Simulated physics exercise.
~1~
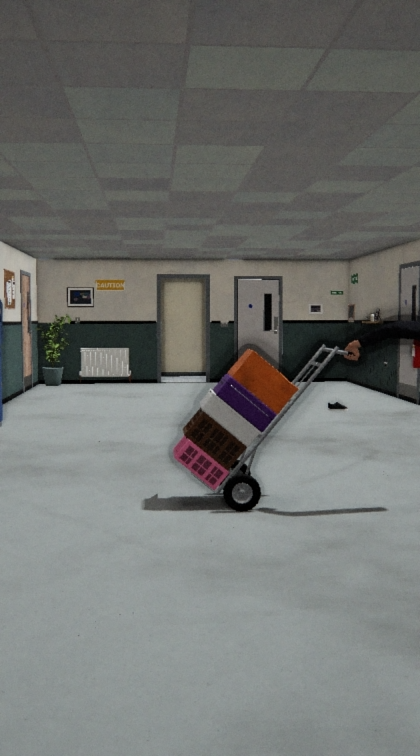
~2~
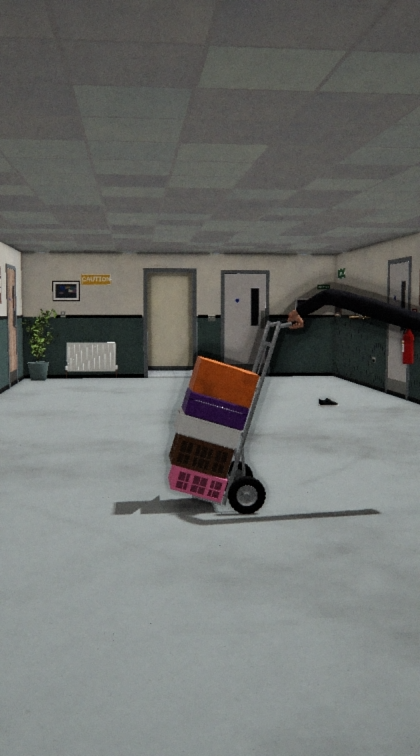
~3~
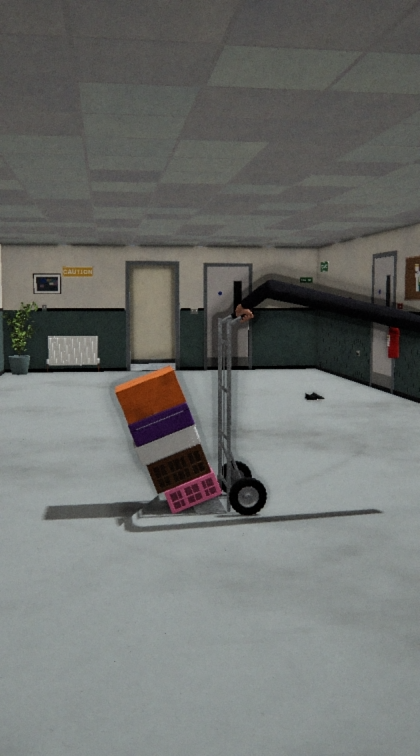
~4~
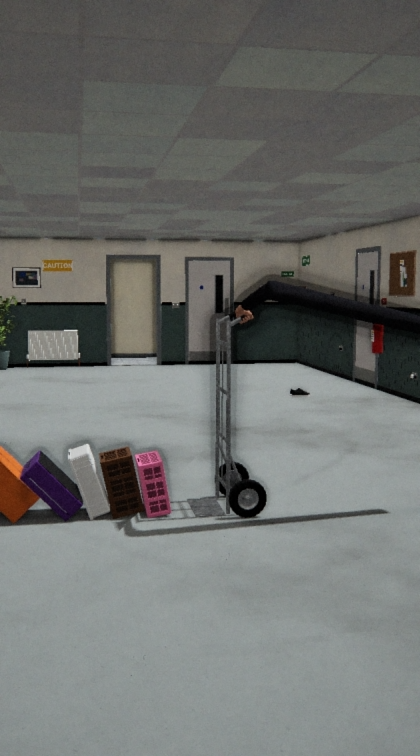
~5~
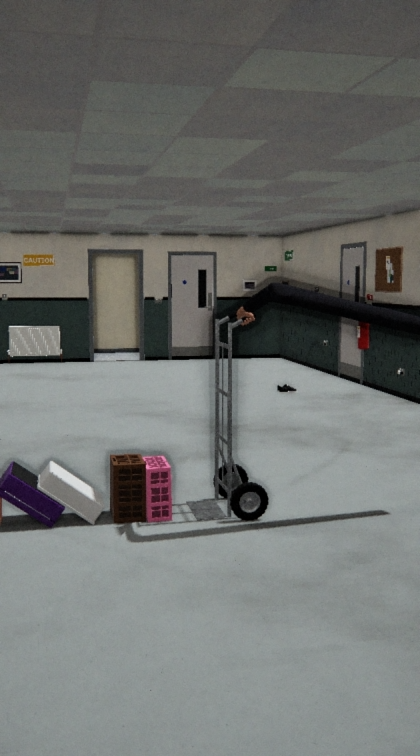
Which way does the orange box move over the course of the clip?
The orange box moves to the left, going over with the toppling stack and ending up near the left edge of the view.
